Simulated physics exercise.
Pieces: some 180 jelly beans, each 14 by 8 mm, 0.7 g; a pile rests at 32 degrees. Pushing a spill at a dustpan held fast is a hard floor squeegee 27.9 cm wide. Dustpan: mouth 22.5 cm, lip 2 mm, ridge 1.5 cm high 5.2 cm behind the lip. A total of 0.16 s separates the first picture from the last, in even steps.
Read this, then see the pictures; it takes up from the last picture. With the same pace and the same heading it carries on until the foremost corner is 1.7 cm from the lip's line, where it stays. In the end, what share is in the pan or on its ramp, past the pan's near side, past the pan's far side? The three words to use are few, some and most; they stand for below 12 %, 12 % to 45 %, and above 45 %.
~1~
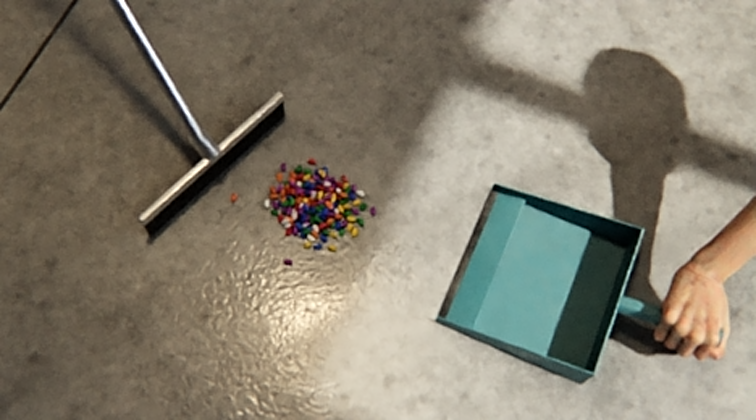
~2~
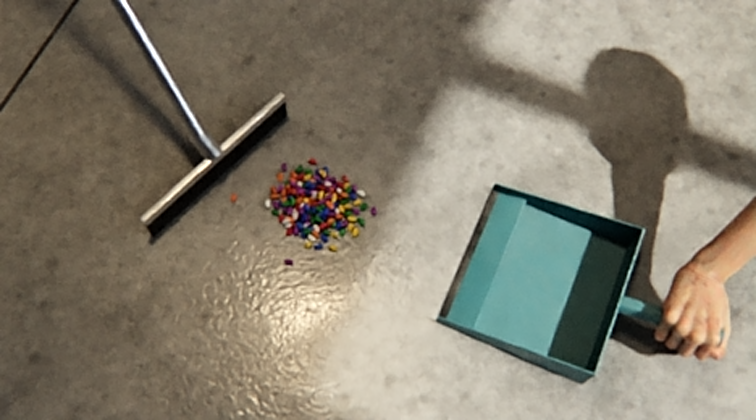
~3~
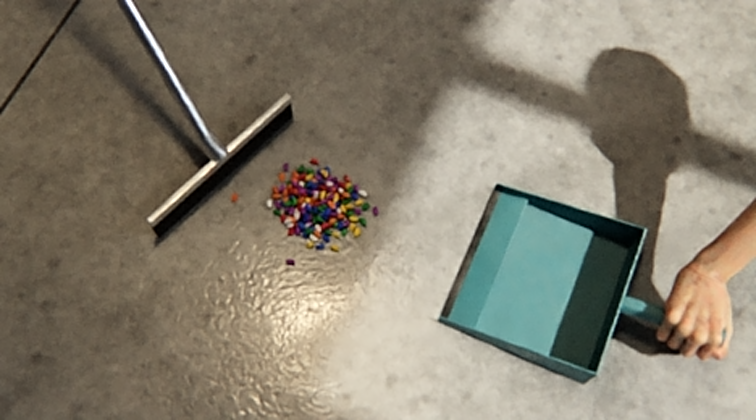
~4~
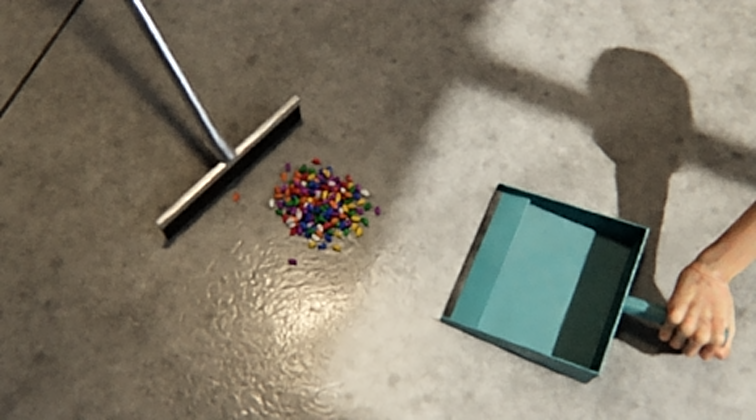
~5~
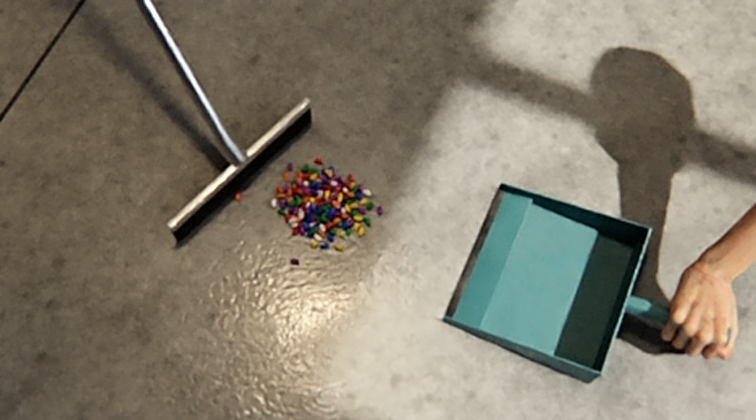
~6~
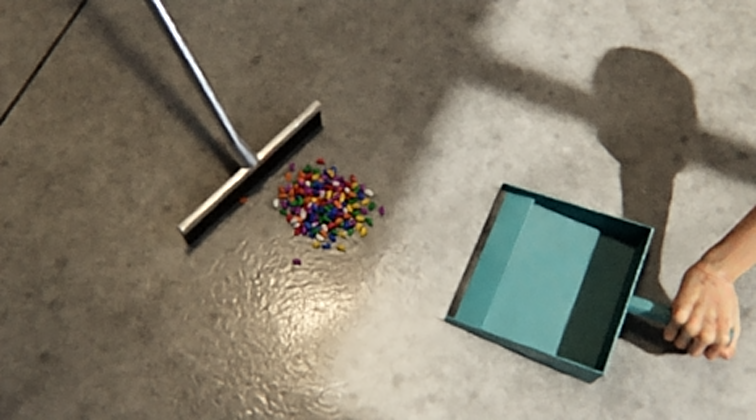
Pan: Few, near side: Some, far side: Few.
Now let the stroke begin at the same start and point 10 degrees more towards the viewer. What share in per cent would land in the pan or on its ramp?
Around 10 %.
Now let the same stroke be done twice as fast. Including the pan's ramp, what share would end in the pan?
Then near 20 in a hundred.
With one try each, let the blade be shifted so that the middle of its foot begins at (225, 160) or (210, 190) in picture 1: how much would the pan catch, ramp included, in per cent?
First try about 0 per cent, second about 5 per cent.
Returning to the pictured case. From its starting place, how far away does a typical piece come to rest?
Roughly 20 cm.
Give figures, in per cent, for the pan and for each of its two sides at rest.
Pan 5, near side 20, far side 0.
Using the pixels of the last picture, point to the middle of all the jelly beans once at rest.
Roughly pixel (442, 269).
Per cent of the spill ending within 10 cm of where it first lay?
Around 0 in a hundred.
Then, 0.31 s after the last picture, middle of the blade 21 cm from the lip; 0 % over the lip, far side 0 %, near side 0 %.
Then, 0.53 s after the last picture, middle of the blade 11 cm from the lip; 0 % over the lip, far side 0 %, near side 10 %.
Then, 0.85 s after the last picture, middle of the blade 6 cm from the lip; 5 % over the lip, far side 0 %, near side 20 %.
In the end, pan 5 %, near side 20 %, far side 0 %, in front of the lip or behind the blade 80 %.
